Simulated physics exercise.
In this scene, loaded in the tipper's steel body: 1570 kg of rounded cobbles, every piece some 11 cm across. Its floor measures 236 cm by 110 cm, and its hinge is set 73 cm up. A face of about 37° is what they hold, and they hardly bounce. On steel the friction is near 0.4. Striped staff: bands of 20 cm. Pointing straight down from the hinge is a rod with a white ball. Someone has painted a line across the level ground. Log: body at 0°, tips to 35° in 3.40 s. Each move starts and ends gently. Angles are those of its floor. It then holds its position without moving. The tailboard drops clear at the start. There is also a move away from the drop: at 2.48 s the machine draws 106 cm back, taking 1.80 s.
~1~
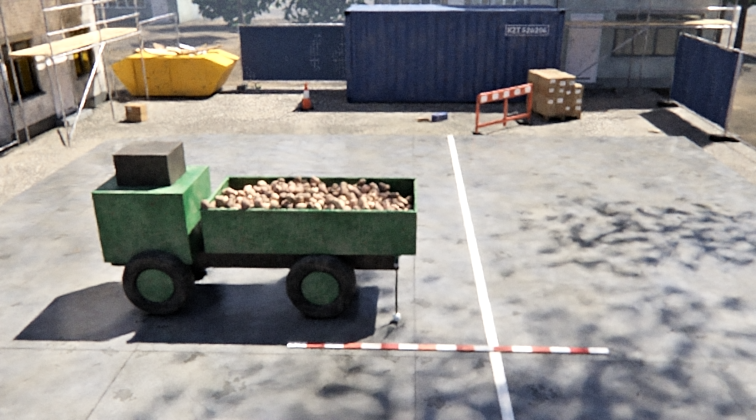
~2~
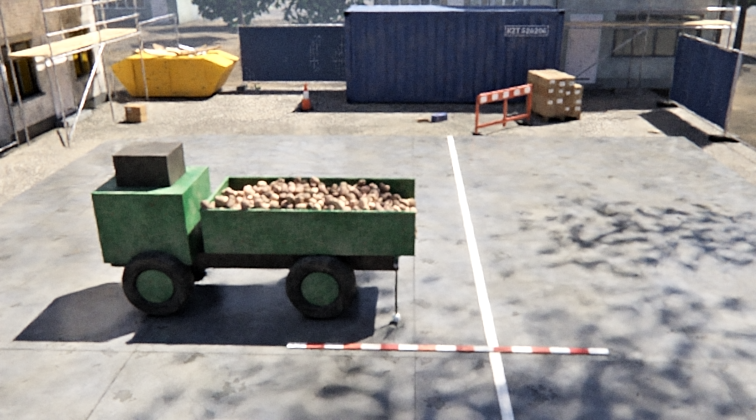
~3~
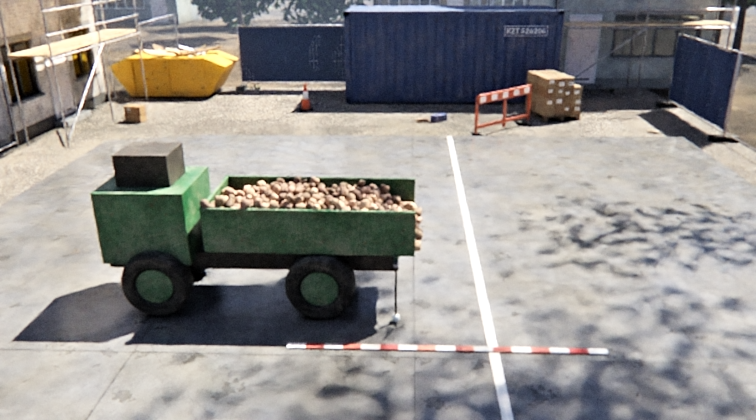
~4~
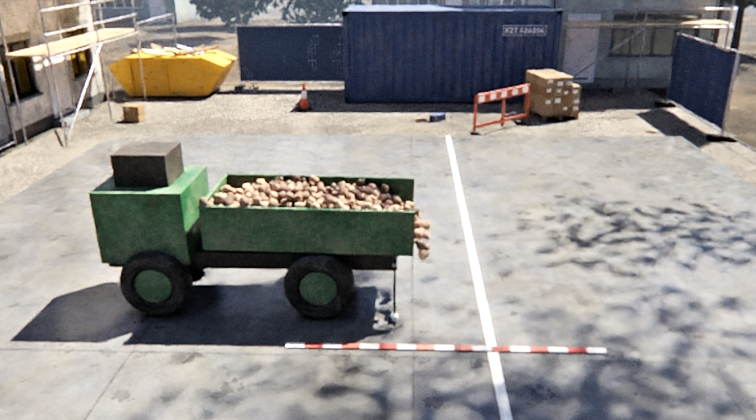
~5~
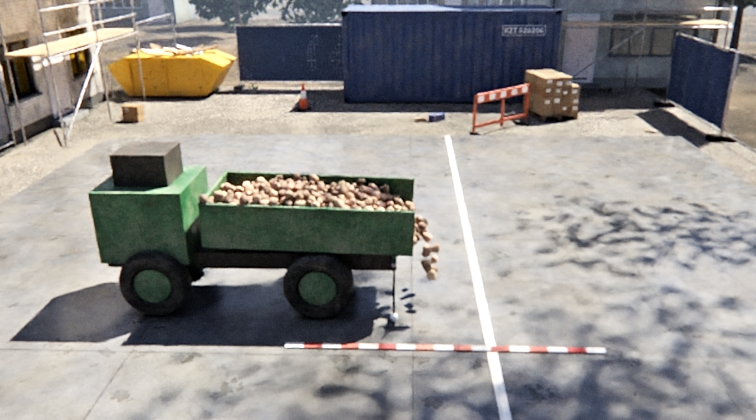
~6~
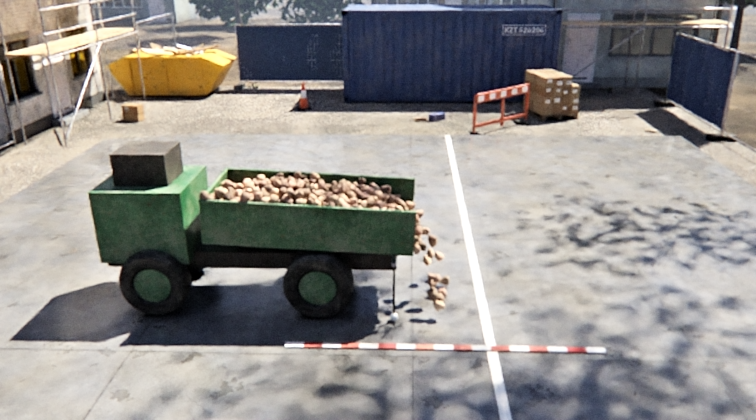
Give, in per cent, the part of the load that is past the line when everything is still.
Close to 20 in every hundred.
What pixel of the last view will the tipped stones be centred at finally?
Near (439, 285).
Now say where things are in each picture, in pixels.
In the first frame, lip at (415, 255), floor tilted 0°, highest stones at (295, 189).
In the second frame, the body is at 0°, its lip at (415, 255); the top of the load is at (295, 189).
In the third frame, the body is at 1°, its lip at (415, 256); the top of the load is at (294, 189); 1 % has left.
In the fourth frame, lip at (414, 255), floor tilted 1°, highest stones at (294, 188); 2 % has left.
In the fifth frame, lip at (413, 255), floor tilted 2°, highest stones at (294, 186); 2 % has left.
In the sixth frame, the body is at 3°, its lip at (413, 255); the top of the load is at (275, 183); 3 % has left.
A little later the floor is at 30°; 67 % in the body, 30 % short of the line, 3 % past the line; the foremost stones are at (514, 294).
Then the floor is at 35°; 10 % in the body, 71 % short of the line, 19 % past the line; the foremost stones are at (568, 286).
Later still the floor is at 35°; 0 % in the body, 79 % short of the line, 21 % past the line; the foremost stones are at (588, 289).
In the end the floor is at 35°; 0 % in the body, 79 % short of the line, 21 % past the line; the foremost stones are at (588, 289).
